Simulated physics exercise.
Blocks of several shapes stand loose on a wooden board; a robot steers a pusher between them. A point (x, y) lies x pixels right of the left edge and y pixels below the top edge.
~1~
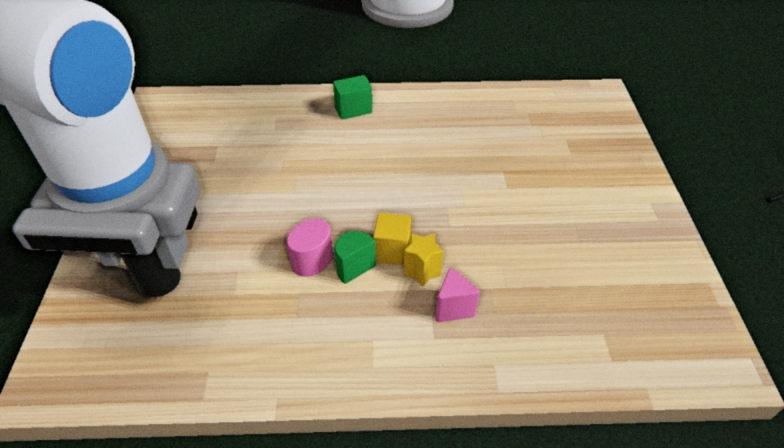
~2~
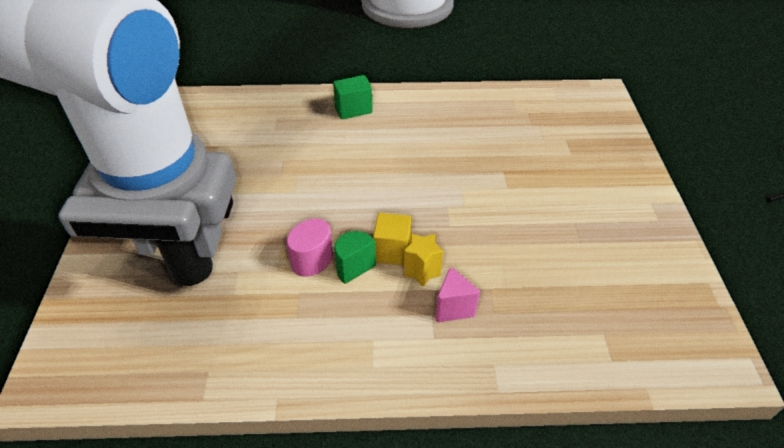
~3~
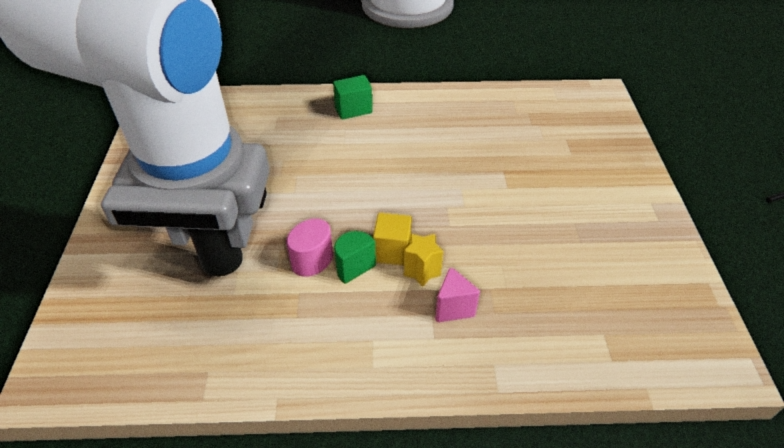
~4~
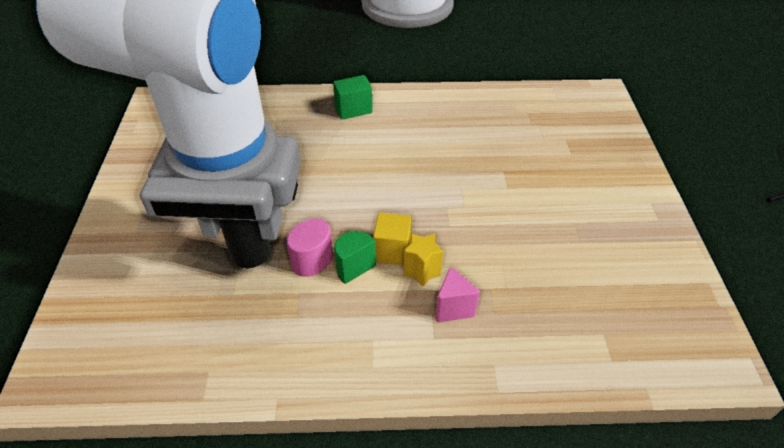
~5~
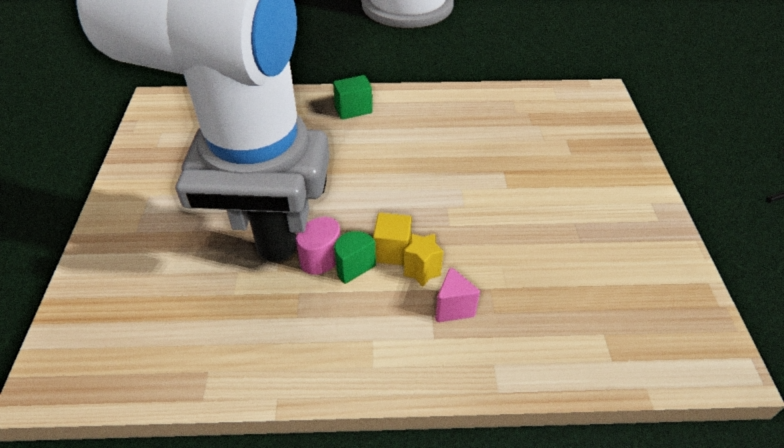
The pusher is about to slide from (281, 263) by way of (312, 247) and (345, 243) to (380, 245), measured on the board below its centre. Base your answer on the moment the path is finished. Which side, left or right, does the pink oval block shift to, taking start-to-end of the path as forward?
Facing the way the path runs, start to end, you'll find the pink oval block has shifted left.
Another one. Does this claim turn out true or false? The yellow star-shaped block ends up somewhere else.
True
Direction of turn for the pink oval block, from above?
The block spins anticlockwise.
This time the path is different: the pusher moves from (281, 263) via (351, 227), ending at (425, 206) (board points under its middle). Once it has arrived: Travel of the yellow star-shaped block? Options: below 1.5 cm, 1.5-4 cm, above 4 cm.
The middle band: 1.5 to 4 cm.
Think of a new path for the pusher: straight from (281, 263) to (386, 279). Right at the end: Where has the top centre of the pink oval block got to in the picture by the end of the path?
Answer: (373, 222).
What follows on the original path. One third of the way, pusher (310, 231); pink oval block (351, 221), turned 20° clockwise; green half-round block (360, 247), turned 15° clockwise.
Two thirds of the way, pusher (345, 227); pink oval block (385, 212); green half-round block (360, 247), turned 15° clockwise; yellow square piece (418, 224), turned 30° clockwise; yellow star-shaped block (433, 249), turned 35° clockwise.
At the end, pusher (379, 229); pink oval block (413, 204), turned 40° anticlockwise; green half-round block (360, 247), turned 15° clockwise; yellow square piece (441, 226), turned 45° clockwise; yellow star-shaped block (442, 254), turned 65° clockwise.
